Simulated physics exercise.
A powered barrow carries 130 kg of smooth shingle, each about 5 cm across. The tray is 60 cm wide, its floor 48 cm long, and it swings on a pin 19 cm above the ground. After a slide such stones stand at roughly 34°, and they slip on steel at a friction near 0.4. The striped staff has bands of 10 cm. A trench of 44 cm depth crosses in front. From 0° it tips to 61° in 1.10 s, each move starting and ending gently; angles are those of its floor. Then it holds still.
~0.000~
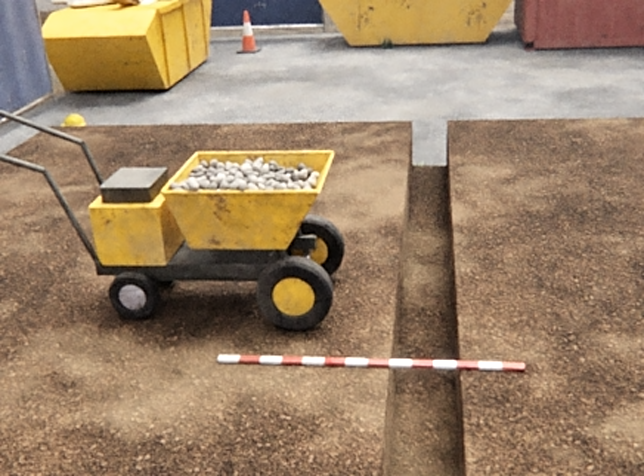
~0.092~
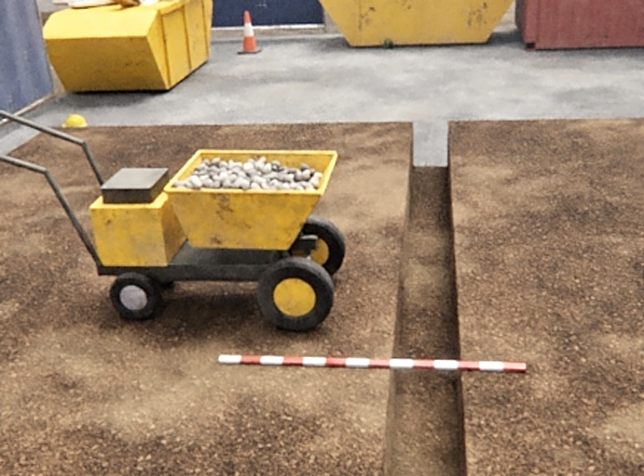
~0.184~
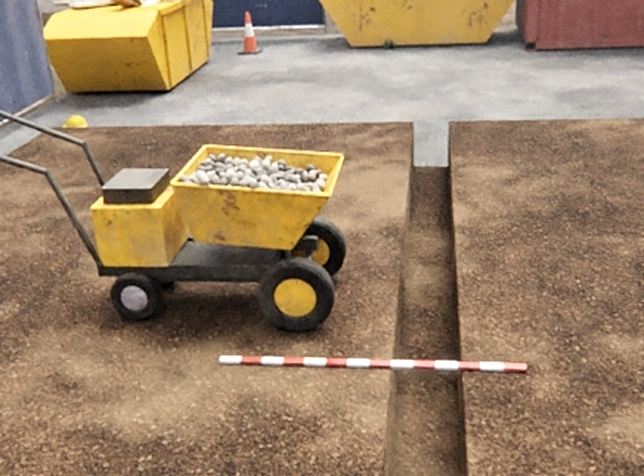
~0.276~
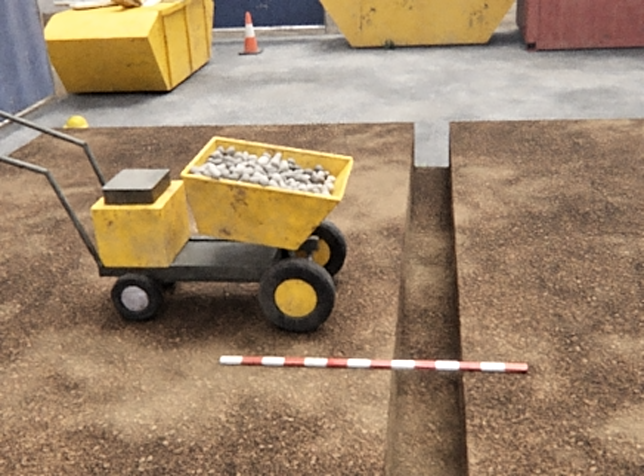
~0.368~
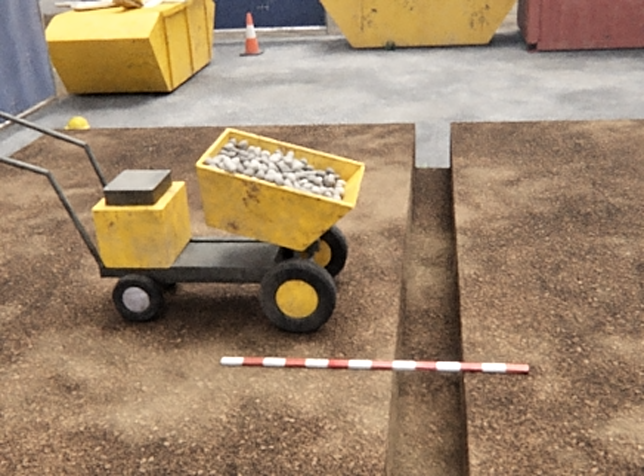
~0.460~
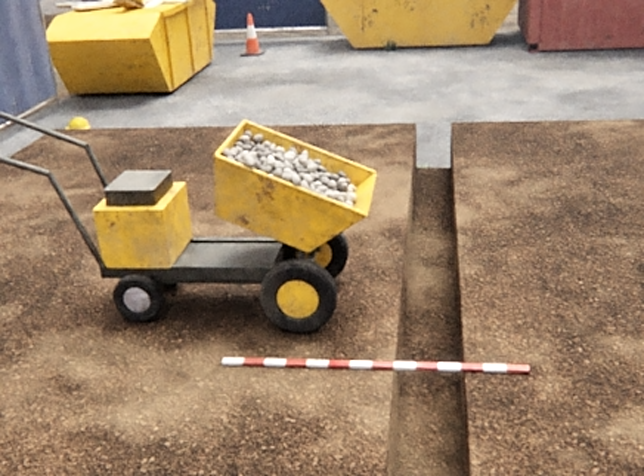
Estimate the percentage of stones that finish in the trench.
Close to 46 in a hundred.
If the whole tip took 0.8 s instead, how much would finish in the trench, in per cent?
Then about 40 per cent.
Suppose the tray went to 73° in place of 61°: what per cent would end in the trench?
Then about 65 per cent.
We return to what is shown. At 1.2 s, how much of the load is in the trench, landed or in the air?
Some 15 per cent.
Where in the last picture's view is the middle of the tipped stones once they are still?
Their middle is at about (447, 366).
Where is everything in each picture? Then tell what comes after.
Lip at (318, 192), floor tilted 0°, highest stones at (256, 168), in the first frame.
The tray is at 1°, its lip at (321, 194); the top of the load is at (245, 169); the stones move at 0.2 m/s on average, in the second frame.
Lip at (329, 196), floor tilted 5°, highest stones at (233, 168); the stones move at 0.4 m/s on average, in the third frame.
The tray is at 10°, its lip at (340, 200); the top of the load is at (222, 158); the stones move at 0.5 m/s on average, in the fourth frame.
Lip at (353, 207), floor tilted 16°, highest stones at (232, 151); the stones move at 0.6 m/s on average, in the fifth frame.
Lip at (366, 215), floor tilted 23°, highest stones at (248, 143); the stones move at 0.7 m/s on average, in the sixth frame.
After 0.8 s the floor is at 51°; 100 % in the tray; the foremost stones are at (399, 230).
After 1.2 s the floor is at 61°; 77 % in the tray, 17 % in the trench, 6 % past the trench; the foremost stones are at (490, 312).
After 1.5 s the floor is at 61°; 54 % in the tray, 25 % in the trench, 21 % past the trench; the foremost stones are at (598, 328).
After 3.5 s the floor is at 61°; 33 % in the tray, 46 % in the trench, 22 % past the trench; the foremost stones are past the picture's edge.
